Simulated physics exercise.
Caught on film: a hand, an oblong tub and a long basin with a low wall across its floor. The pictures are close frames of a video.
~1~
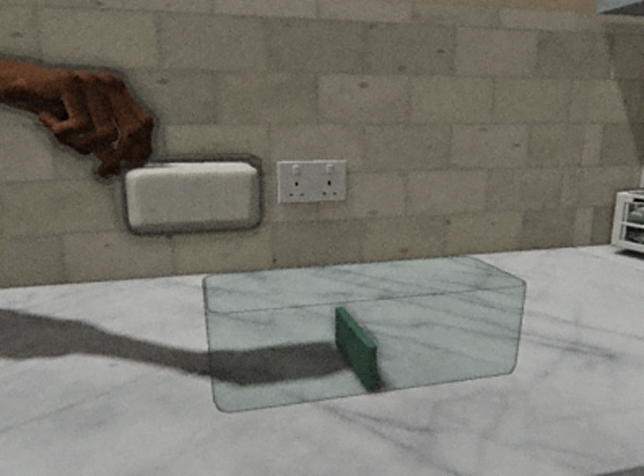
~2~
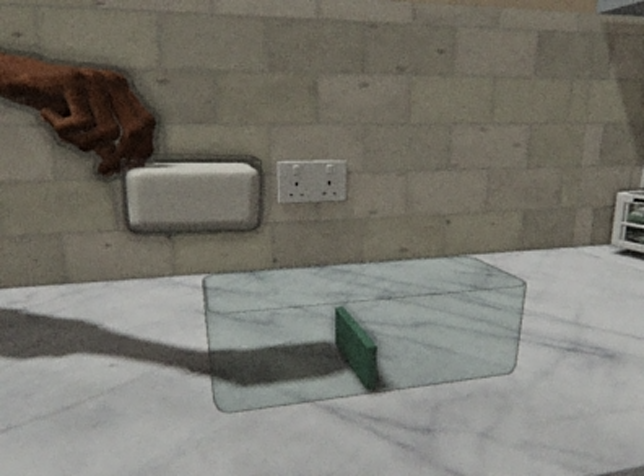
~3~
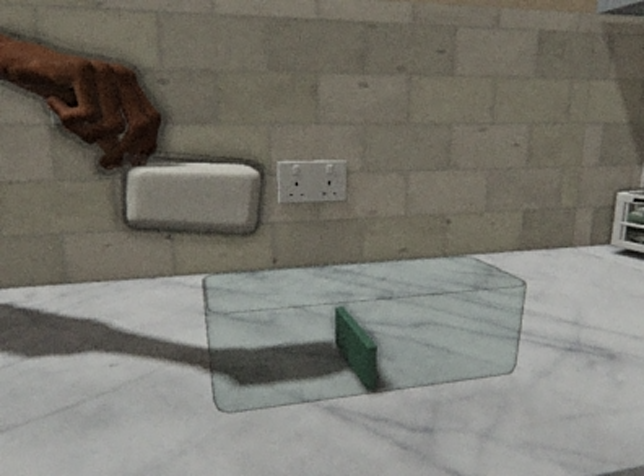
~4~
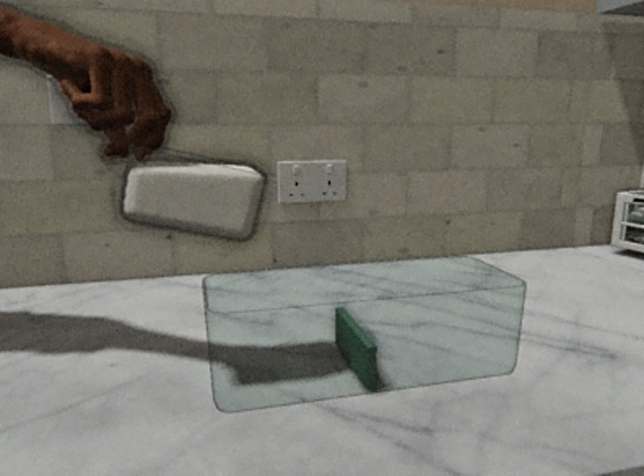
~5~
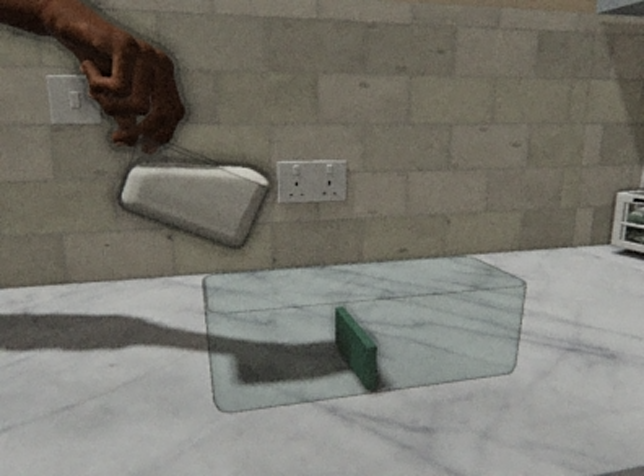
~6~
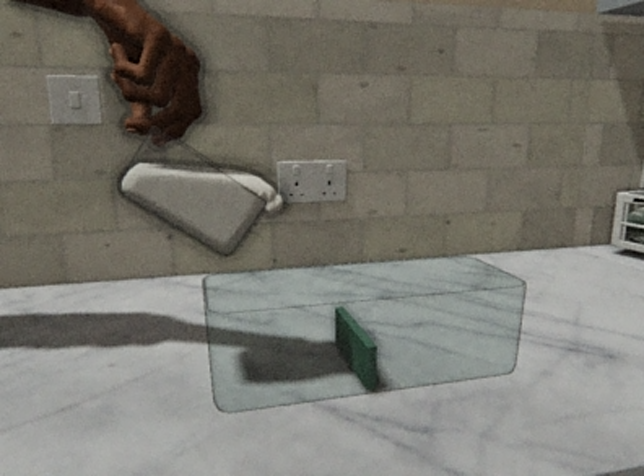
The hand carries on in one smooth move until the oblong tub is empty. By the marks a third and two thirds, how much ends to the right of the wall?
The share right of the wall is less than a third.
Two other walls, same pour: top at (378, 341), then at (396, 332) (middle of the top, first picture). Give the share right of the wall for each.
Roughly 20 per cent, and 10 per cent.
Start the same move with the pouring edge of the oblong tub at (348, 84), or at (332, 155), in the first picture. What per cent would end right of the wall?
In turn 80 and 70 in a hundred.
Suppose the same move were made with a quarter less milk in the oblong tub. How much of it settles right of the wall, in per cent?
Some 5 per cent.
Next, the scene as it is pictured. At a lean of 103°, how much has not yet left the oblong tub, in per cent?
Near 15 %.
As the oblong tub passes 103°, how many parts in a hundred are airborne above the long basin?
Near 25 %.
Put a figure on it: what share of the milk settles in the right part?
Some 10 per cent.
A moment on, the oblong tub is tipped right over and 13 per cent is still to pour, 59 is left of the wall and 0 right of it.
Next, the oblong tub is tipped right over and 1 per cent is still to pour, 88 is left of the wall and 6 right of it.
Then the oblong tub is tipped right over and 0 per cent is still to pour, 89 is left of the wall and 8 right of it.
Later the oblong tub is tipped right over and 0 per cent is still to pour, 89 is left of the wall and 8 right of it.
At rest 89 per cent lies left of the wall, 8 right of it and 3 outside.
